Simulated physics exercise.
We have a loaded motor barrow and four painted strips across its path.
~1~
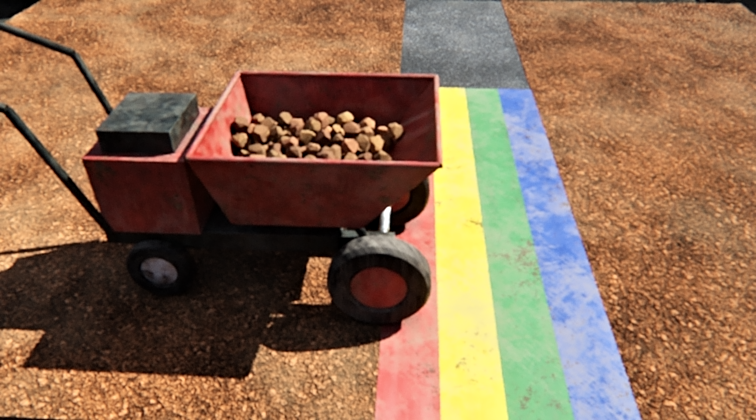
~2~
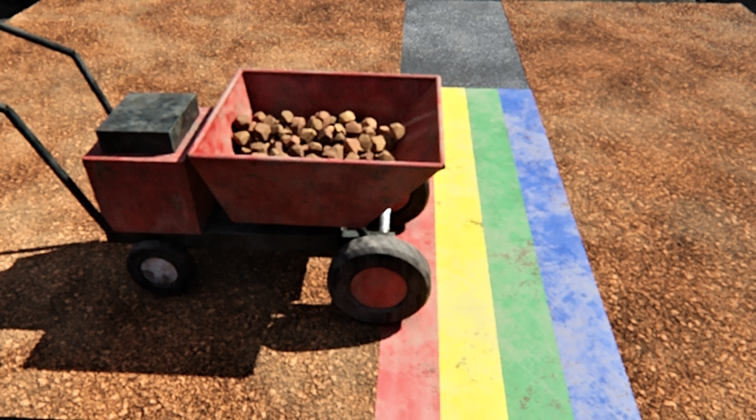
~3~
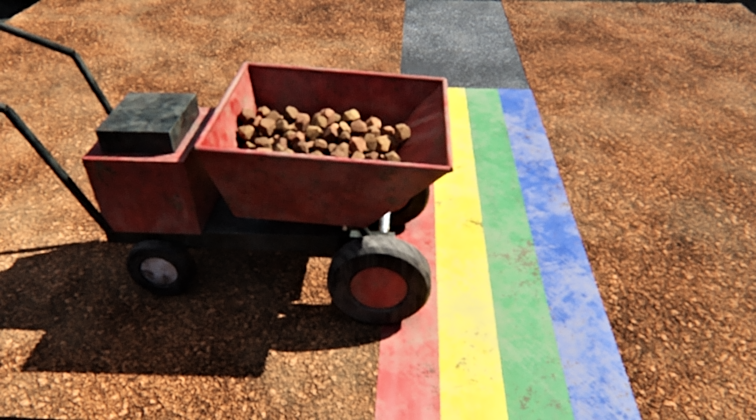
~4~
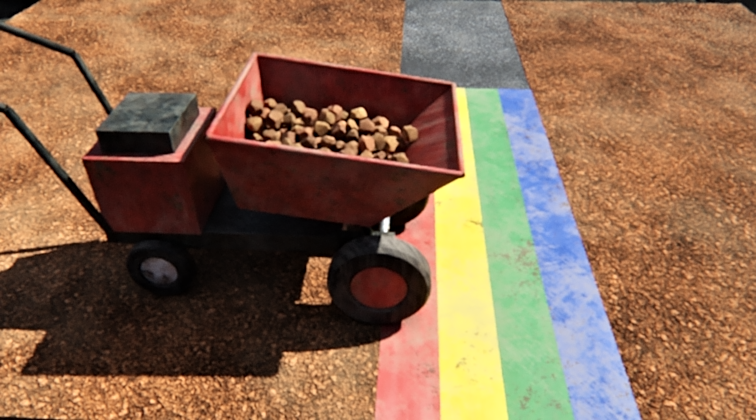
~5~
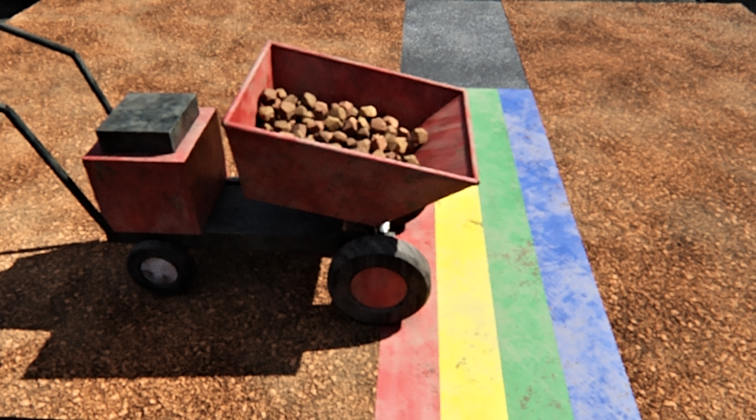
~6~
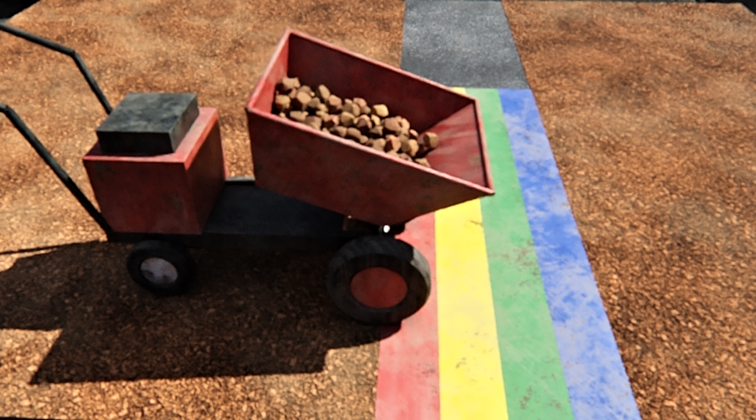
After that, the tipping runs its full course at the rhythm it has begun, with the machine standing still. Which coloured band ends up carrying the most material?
The blue band.
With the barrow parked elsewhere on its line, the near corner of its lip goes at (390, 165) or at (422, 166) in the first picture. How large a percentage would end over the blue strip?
Some 20 in a hundred, then some 30 in a hundred.
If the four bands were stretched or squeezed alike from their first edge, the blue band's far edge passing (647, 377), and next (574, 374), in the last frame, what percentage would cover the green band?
The first one comes out at 20 percent, while the second comes out at 0 percent.
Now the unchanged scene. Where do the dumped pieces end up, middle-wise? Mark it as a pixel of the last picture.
Around (582, 270).
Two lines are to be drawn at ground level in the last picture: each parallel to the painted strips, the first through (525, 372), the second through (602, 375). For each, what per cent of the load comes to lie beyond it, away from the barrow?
First some 80, then 40 per cent.
Soon after the last picture, skip tipped steeply; all in the skip.
A little later, skip tipped right over; about two thirds in the skip; a small part over the green strip; about a quarter over the blue strip.
Later still, skip tipped right over; about a quarter in the skip; a small part over the green strip; about a third over the blue strip; about a quarter off the paint.
At rest, skip tipped right over; about a quarter in the skip; none over the red strip; none over the yellow strip; a small part over the green strip; about a third over the blue strip; about a quarter off the paint.
